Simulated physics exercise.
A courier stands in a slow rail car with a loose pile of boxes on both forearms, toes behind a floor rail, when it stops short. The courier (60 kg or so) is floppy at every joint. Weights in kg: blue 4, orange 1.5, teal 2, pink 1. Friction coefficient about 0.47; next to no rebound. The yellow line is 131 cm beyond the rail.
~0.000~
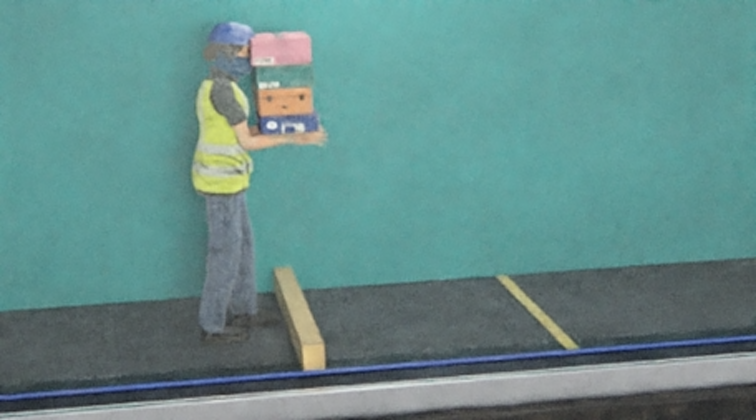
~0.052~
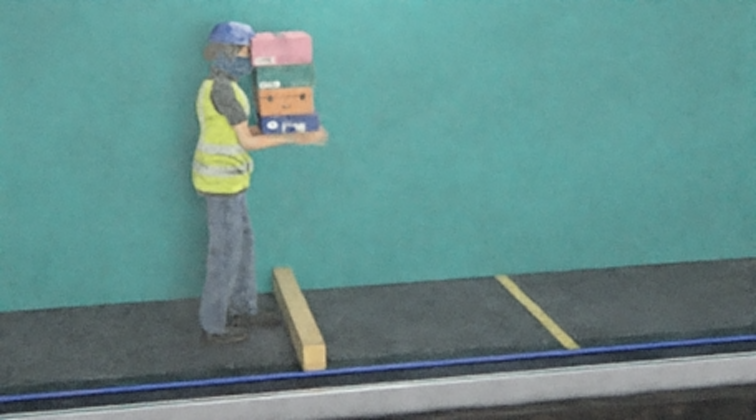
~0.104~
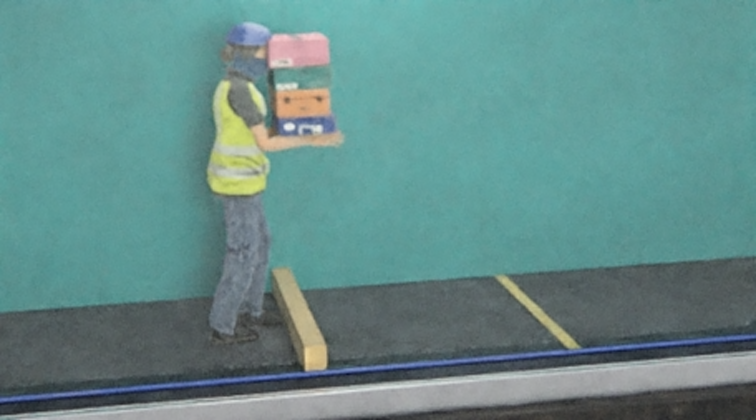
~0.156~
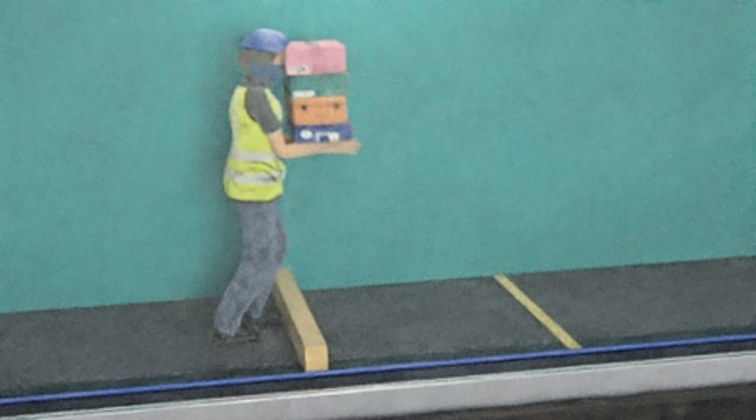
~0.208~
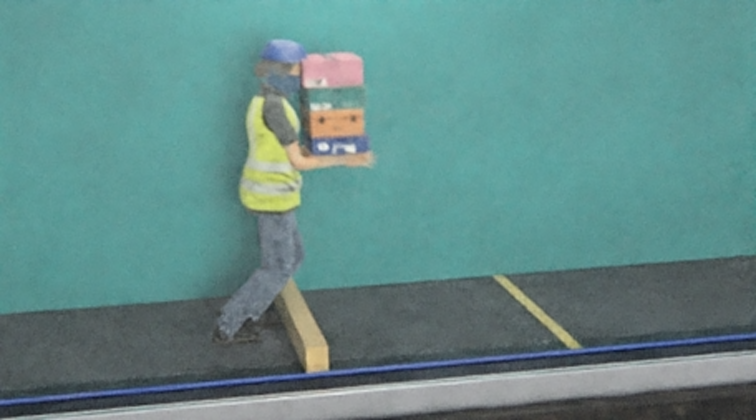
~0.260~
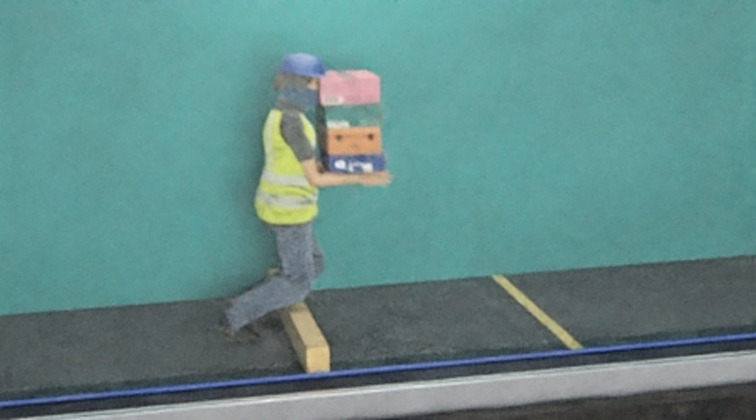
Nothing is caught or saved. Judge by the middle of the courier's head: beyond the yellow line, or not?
This time the courier's head fails to pass the yellow line.
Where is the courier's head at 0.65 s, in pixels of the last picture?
Near (477, 244).
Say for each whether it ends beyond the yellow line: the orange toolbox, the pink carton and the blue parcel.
Orange toolbox short of it, pink carton past, blue parcel short.
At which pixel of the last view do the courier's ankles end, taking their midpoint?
Around (389, 322).
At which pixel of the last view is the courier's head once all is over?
At about (487, 239).
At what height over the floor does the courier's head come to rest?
About 35 cm.
After 0.45 s the courier's head is 83 cm short of the yellow line, near (373, 151) in the last picture's view; the teal carton 62 cm short of the yellow line, tilted 25°.
After 0.65 s the courier's head is 30 cm short of the yellow line, near (477, 244) in the last picture's view.
After 0.95 s the courier's head is 20 cm short of the yellow line, near (492, 241) in the last picture's view.
Final state at 2.0 s, blue parcel stops short of the yellow line; orange toolbox stops short of the yellow line; teal carton stops short of the yellow line; pink carton crosses the yellow line; courier's head stops short of the yellow line.
